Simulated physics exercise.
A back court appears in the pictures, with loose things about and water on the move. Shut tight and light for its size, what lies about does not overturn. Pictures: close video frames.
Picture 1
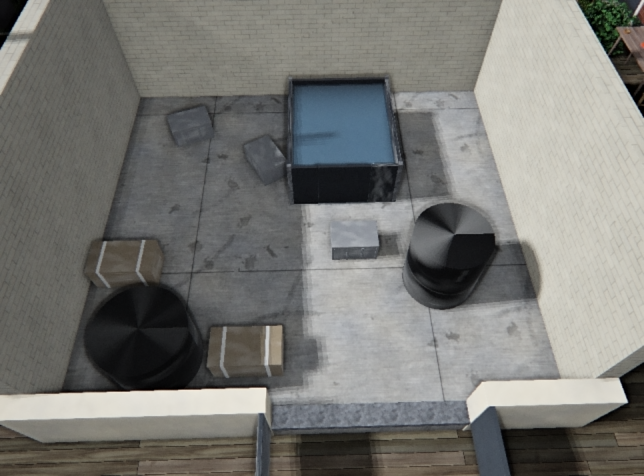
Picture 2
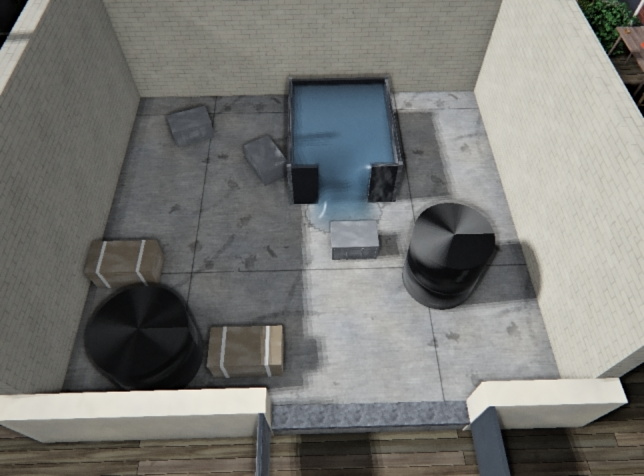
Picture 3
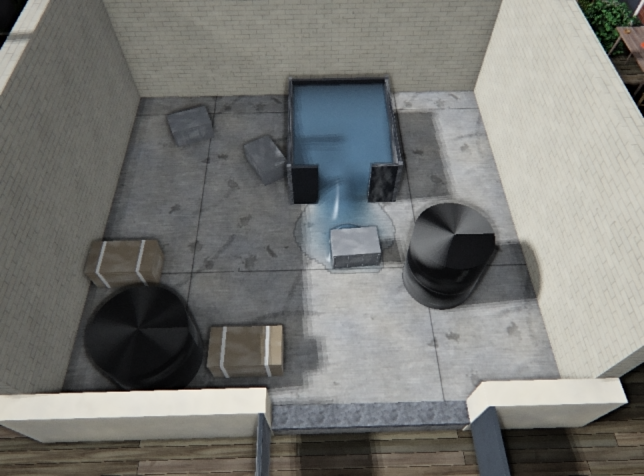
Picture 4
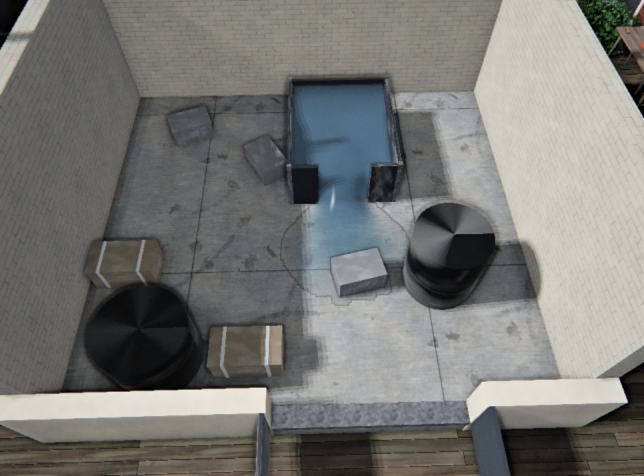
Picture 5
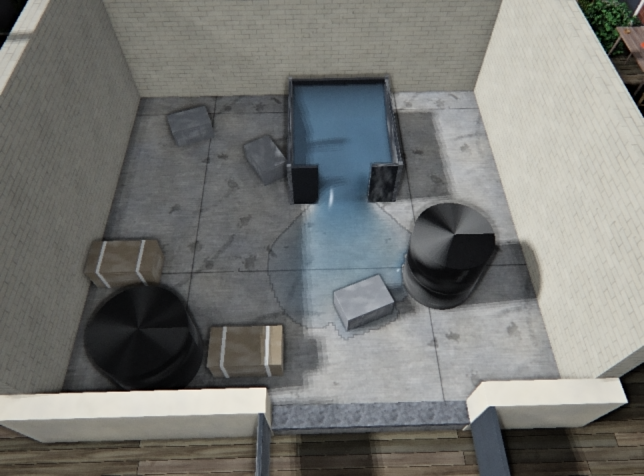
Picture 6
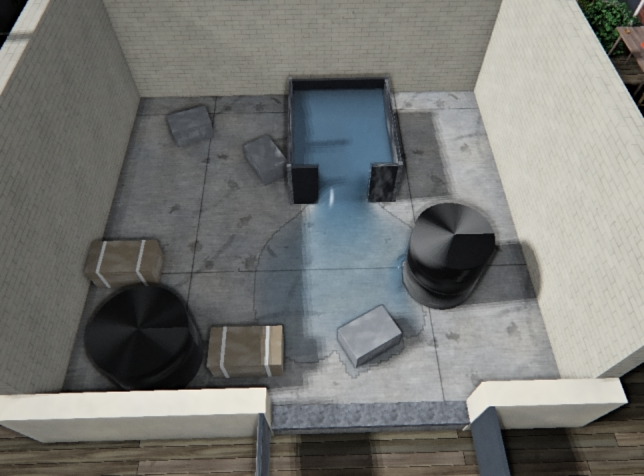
Walled courtyard with a water tank opening at the front, water spreading across the floor and pushing a grey block forward.
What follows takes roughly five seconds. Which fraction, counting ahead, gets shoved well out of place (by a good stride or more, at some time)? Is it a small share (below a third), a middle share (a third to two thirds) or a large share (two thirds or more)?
A middle share, a third to two thirds.
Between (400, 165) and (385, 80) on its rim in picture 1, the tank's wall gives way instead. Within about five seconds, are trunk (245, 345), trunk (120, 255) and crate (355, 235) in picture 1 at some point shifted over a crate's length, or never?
Well, in order they come out as under that mark, under that mark and beyond that mark.
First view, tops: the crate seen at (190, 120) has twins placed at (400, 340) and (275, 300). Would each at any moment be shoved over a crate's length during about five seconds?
First one cleared the mark, second one cleared the mark.
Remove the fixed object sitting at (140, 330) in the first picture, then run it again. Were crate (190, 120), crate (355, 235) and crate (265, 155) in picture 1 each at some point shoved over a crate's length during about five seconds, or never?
Taking them in turn, the first stayed within range, the second traveled far, and the third stayed within range.
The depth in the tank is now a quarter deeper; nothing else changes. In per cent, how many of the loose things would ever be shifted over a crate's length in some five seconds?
I'd say close to 60 per cent of the things.
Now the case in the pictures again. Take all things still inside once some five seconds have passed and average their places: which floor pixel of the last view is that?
Near (200, 183).
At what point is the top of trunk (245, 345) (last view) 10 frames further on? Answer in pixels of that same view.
Roughly at pixel (228, 370).
A moment on, 1 of 5 are well off their spots; 0 afloat.
Next, 1 of 5 are well off their spots; 0 afloat.
Later, 2 of 5 are well off their spots; 1 afloat.
In the end, 2 of 5 are well off their spots, and 2 have been at some point; 1 afloat.
